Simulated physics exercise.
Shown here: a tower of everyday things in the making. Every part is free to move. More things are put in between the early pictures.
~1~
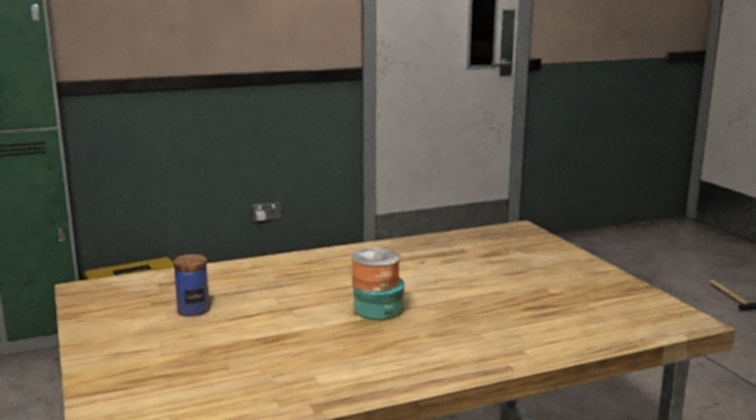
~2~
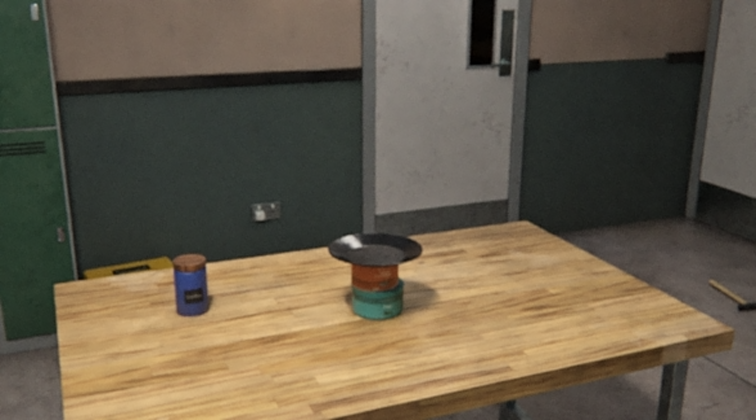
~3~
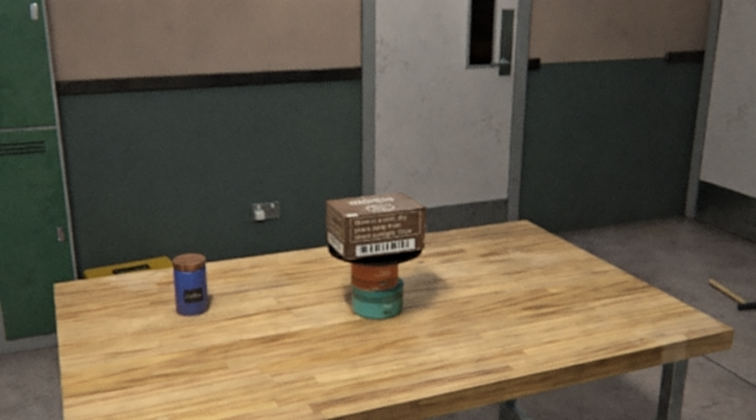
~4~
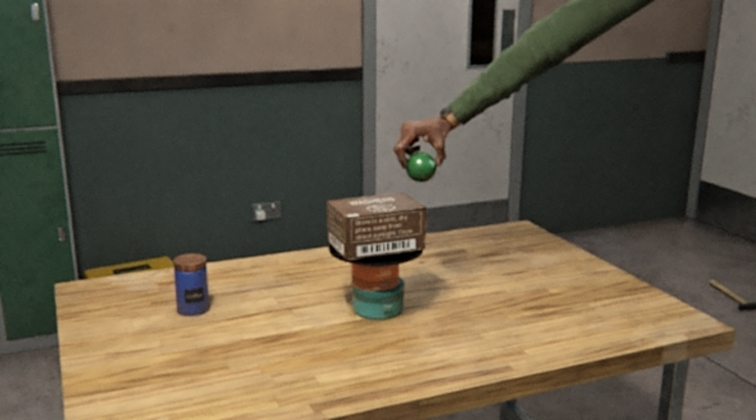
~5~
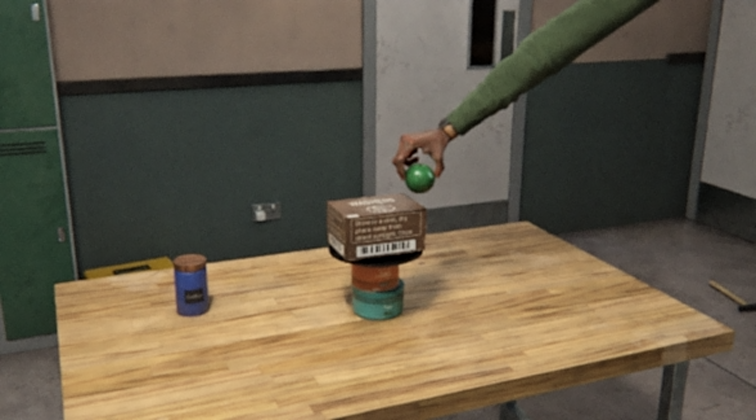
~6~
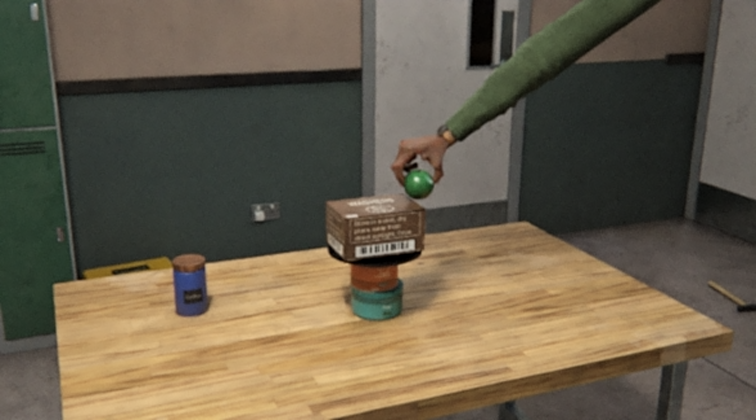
In a room with dark green and tan walls, a pale door and green lockers, a wooden table is seen from slightly above by a still camera. A blue jar stands at left, and near the centre an orange tub sits on a turquoise one. A black dish, then a brown box, appear on top, and a green-sleeved arm at upper right lowers a green apple slightly to the box, still gripping it.
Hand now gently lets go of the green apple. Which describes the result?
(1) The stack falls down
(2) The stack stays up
The stack falls down (1).
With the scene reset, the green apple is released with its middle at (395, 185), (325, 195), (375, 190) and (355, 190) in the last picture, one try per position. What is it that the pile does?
Going through the four cases in order, the pile stands firm, then tumbles down, then stands firm, and finally stands firm.
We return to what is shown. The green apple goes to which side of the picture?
It goes rightward.
Then, 0.40 s past the last view, green apple now fallen.
Then, 0.50 s past the last view, things are still on the move.
Finally, fallen, green apple; the other 5 still in place. Final places as the last picture's camera would see them, green apple near (449, 284). The pile loses its balance.
